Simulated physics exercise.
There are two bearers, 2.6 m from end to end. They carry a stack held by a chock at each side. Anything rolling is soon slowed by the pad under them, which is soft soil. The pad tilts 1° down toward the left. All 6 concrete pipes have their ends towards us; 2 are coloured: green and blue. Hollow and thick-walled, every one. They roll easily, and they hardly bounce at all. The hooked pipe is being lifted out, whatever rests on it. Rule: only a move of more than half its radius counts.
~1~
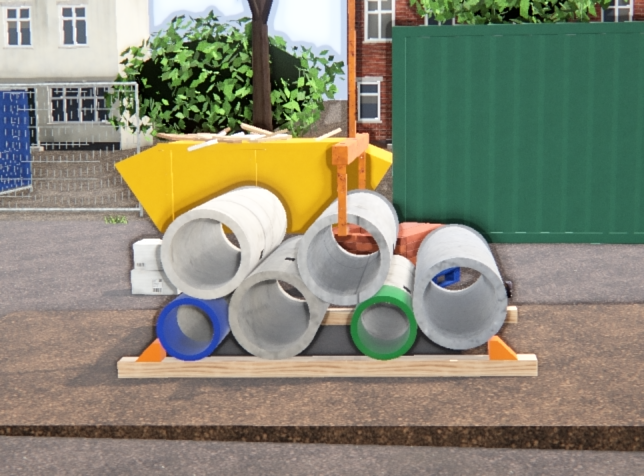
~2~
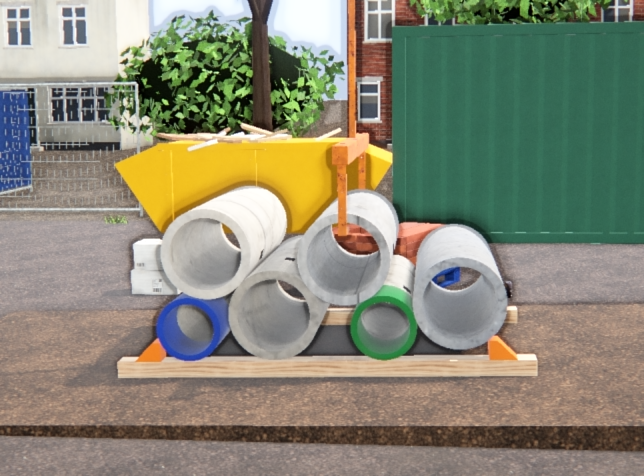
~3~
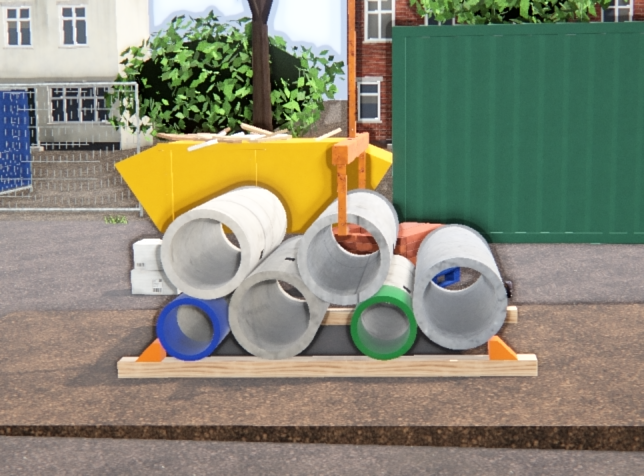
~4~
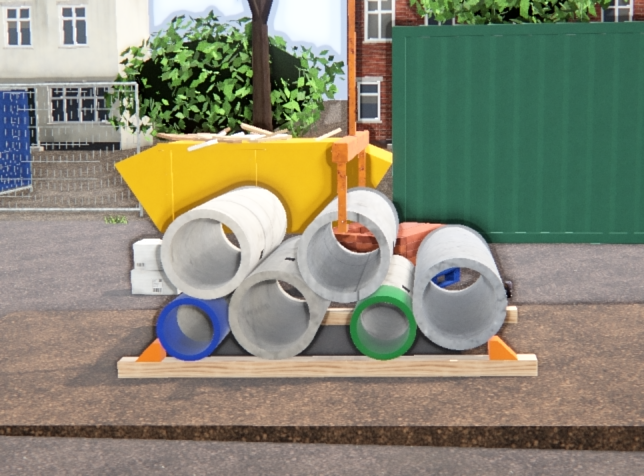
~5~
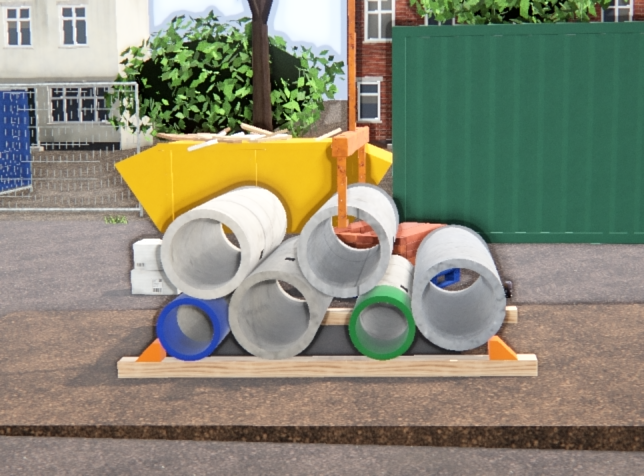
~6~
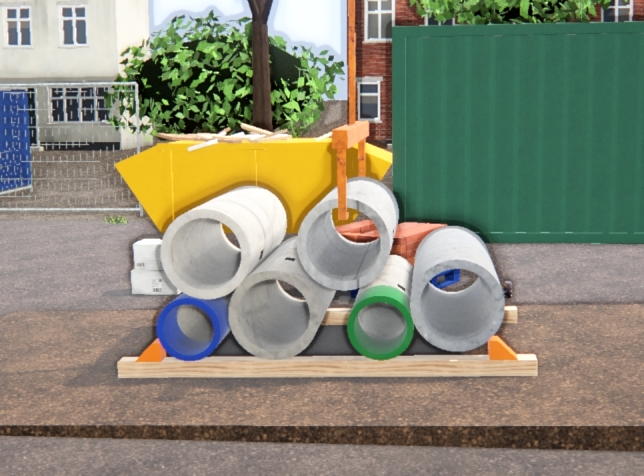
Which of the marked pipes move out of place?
The green one gets knocked loose, and Blue remains where it was.
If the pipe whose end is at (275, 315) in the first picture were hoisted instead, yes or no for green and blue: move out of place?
Well, green? Yes, it will. Blue? No, it won't.
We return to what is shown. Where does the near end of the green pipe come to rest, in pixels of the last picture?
It ends up close to (351, 328).
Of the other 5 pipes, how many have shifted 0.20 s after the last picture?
0.
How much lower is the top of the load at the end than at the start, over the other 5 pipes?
About 0 cm lower.
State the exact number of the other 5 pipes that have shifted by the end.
Altogether that makes 2.
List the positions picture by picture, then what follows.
The first picture shows green (384, 328), blue (189, 330); hooked one at (344, 259); the pad slopes 1° down to the left; 4 of the 6 form the bottom row.
The second picture shows green (384, 328), blue (189, 330); hooked one at (344, 259).
The third picture shows green (384, 328), blue (189, 330); hooked one at (344, 259).
The fourth picture shows green (383, 328), blue (189, 330); hooked one at (344, 257), up 2 cm.
The fifth picture shows green (382, 328), blue (189, 330); hooked one at (344, 252), up 5 cm.
The sixth picture shows green (380, 328), blue (189, 330); hooked one at (344, 244), up 9 cm.
Then, 0.2 s past the sixth picture, green is 6 cm further left; blue is unmoved; 0 out of place.
Then, 0.3 s past the sixth picture, green is 9 cm further left; as before, blue; 0 out of place.
Then, 0.5 s past the sixth picture, green is 16 cm further left; as before, blue; 2 out of place.
Finally (0.7 s after the last picture), green is 20 cm further left; blue is unmoved; 2 out of place.
